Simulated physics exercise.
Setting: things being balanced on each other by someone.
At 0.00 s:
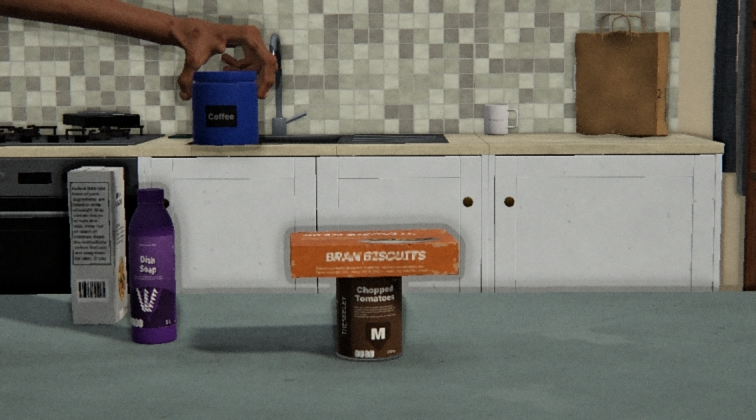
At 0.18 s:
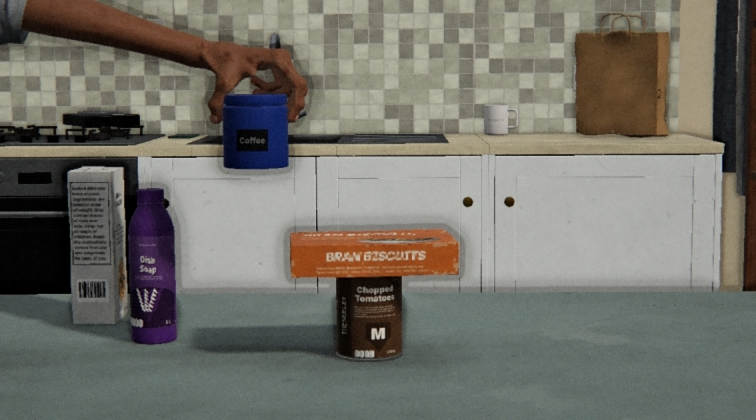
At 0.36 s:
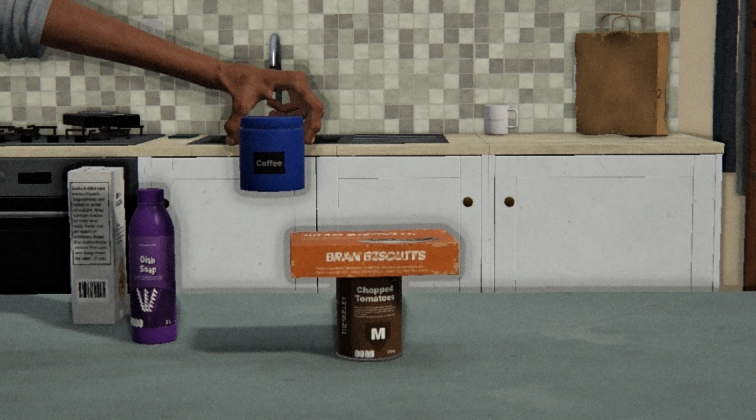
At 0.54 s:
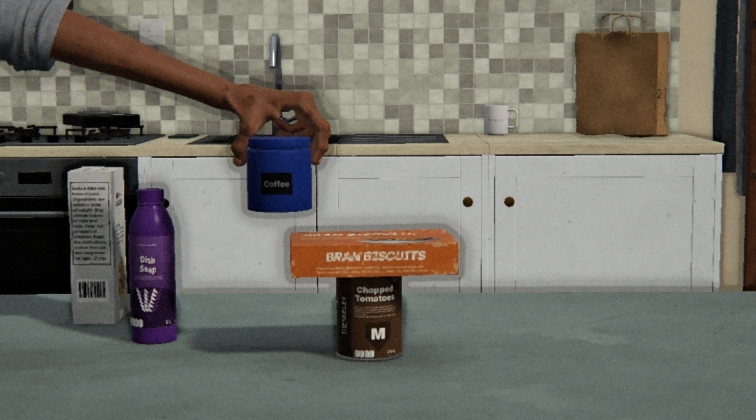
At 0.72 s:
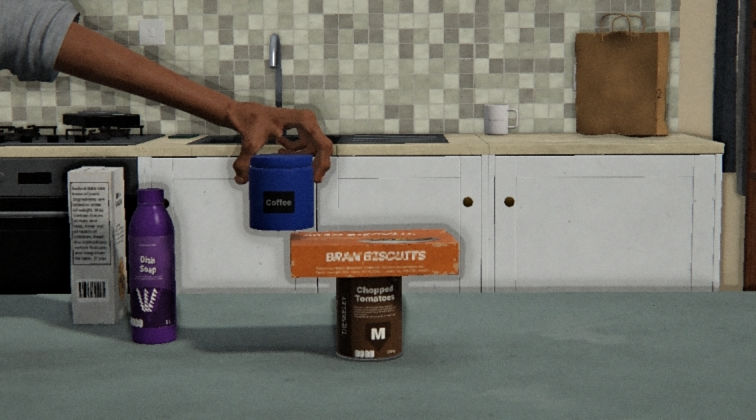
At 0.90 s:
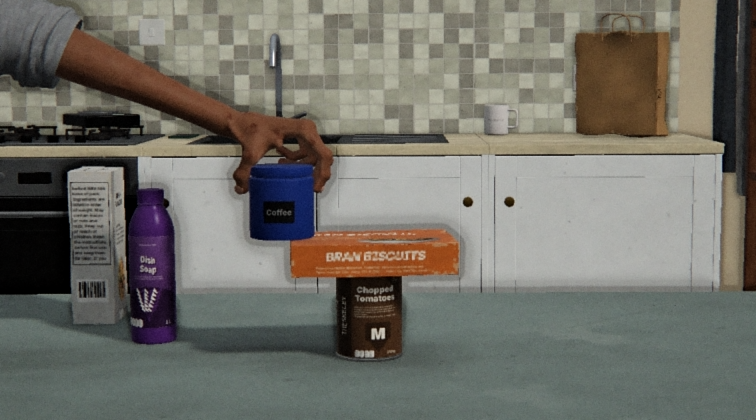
To begin with, a hand holds a blue coffee jar above a counter where an orange bran biscuits box lies across a brown tin, near a purple bottle. The hand lowers the jar, moving it rightward, then sets it at the box's left end, fingers still gripping it.
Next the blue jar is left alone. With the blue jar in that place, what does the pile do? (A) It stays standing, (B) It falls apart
The answer is B.
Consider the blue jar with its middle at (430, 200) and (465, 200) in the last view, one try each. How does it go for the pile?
Result 1: Pile falls; result 2: Pile falls.
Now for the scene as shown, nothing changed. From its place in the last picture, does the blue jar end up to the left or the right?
It heads leftwards.
After 1.20 s, blue jar now fallen; orange packet turned 26° from how it was put.
After 1.40 s, orange packet turned 48° from how it was put.
After 1.70 s, orange packet now fallen.
After 2.60 s, things are still on the move.
In the end (4.0 s), fallen, blue jar and orange packet; the other 3 unmoved. At the end, from the last picture's camera, blue jar near (210, 323). The pile comes apart.
